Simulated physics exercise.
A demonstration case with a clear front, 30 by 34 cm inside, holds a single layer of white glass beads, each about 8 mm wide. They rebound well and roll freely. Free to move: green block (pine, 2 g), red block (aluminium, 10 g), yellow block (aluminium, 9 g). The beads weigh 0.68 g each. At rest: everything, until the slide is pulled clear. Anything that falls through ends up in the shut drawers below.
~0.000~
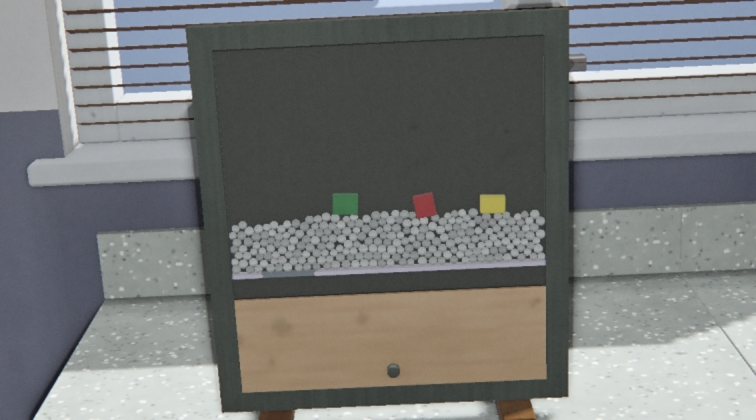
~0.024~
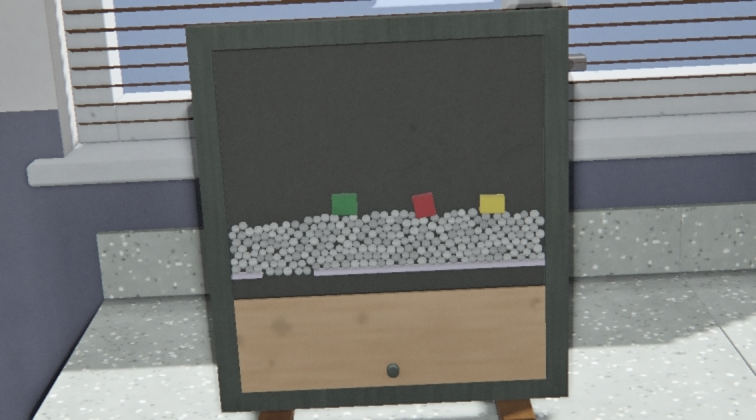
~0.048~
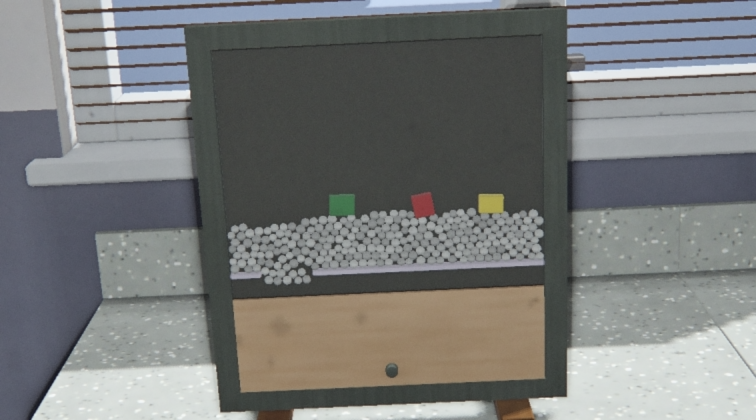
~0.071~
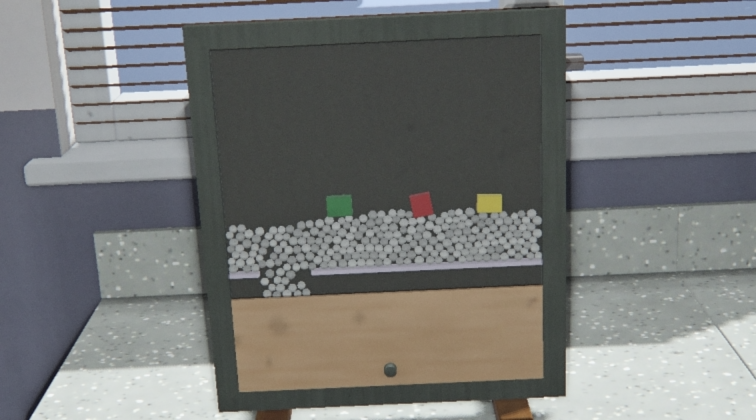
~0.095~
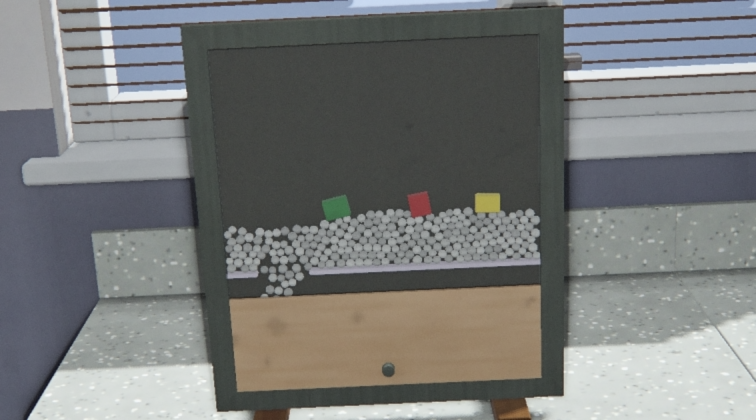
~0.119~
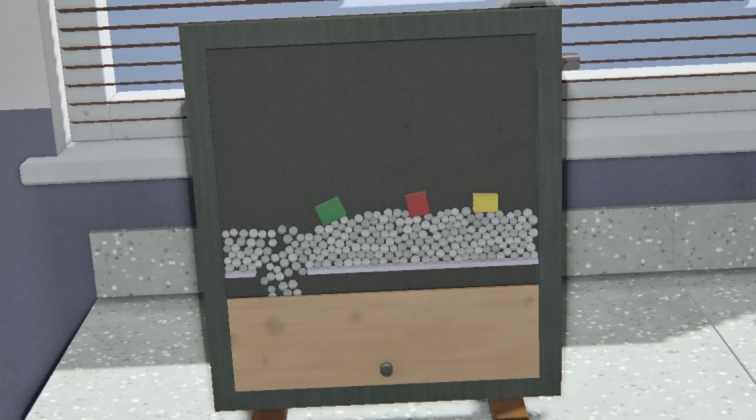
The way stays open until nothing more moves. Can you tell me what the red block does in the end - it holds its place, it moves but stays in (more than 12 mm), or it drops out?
In the end it moves but stays inside.
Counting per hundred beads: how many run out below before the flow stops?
About 55 per cent.
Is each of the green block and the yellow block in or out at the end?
Green: Falls through; yellow: Remains.
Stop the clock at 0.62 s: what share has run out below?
Around 35 %.
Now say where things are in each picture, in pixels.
About 250 beads; beads centred (387, 243); green block (345, 204) tilted 3°; red block (425, 206) tilted 9°; yellow block (493, 204); slide (258, 275) to (320, 272), in the first frame.
Beads centred (387, 242); 0 out, in the second frame.
Beads centred (386, 242); 6 out, in the third frame.
Beads centred (384, 242); 14 out, in the fourth frame.
Beads centred (382, 242); 21 out, in the fifth frame.
Beads centred (390, 242); 29 out; green block (331, 211) tilted 23°; red block (418, 204) tilted 9°; yellow block (486, 203), in the sixth frame.
After 0.27 s, 25 % are out; green block moved 6.5 cm tilted 16°; red block moved 0.0 cm tilted 9°; yellow block moved 0.0 cm.
After 0.62 s, 35 % are out; green block below the floor; red block moved 0.5 cm tilted 12°; yellow block moved 0.1 cm.
After 1.32 s, 50 % are out; green block below the floor; red block moved 4.7 cm tilted 49°; yellow block moved 0.2 cm.
At rest by 2.8 s, 55 % are out; green block below the floor; red block moved 5.2 cm tilted 57°; yellow block moved 0.2 cm.
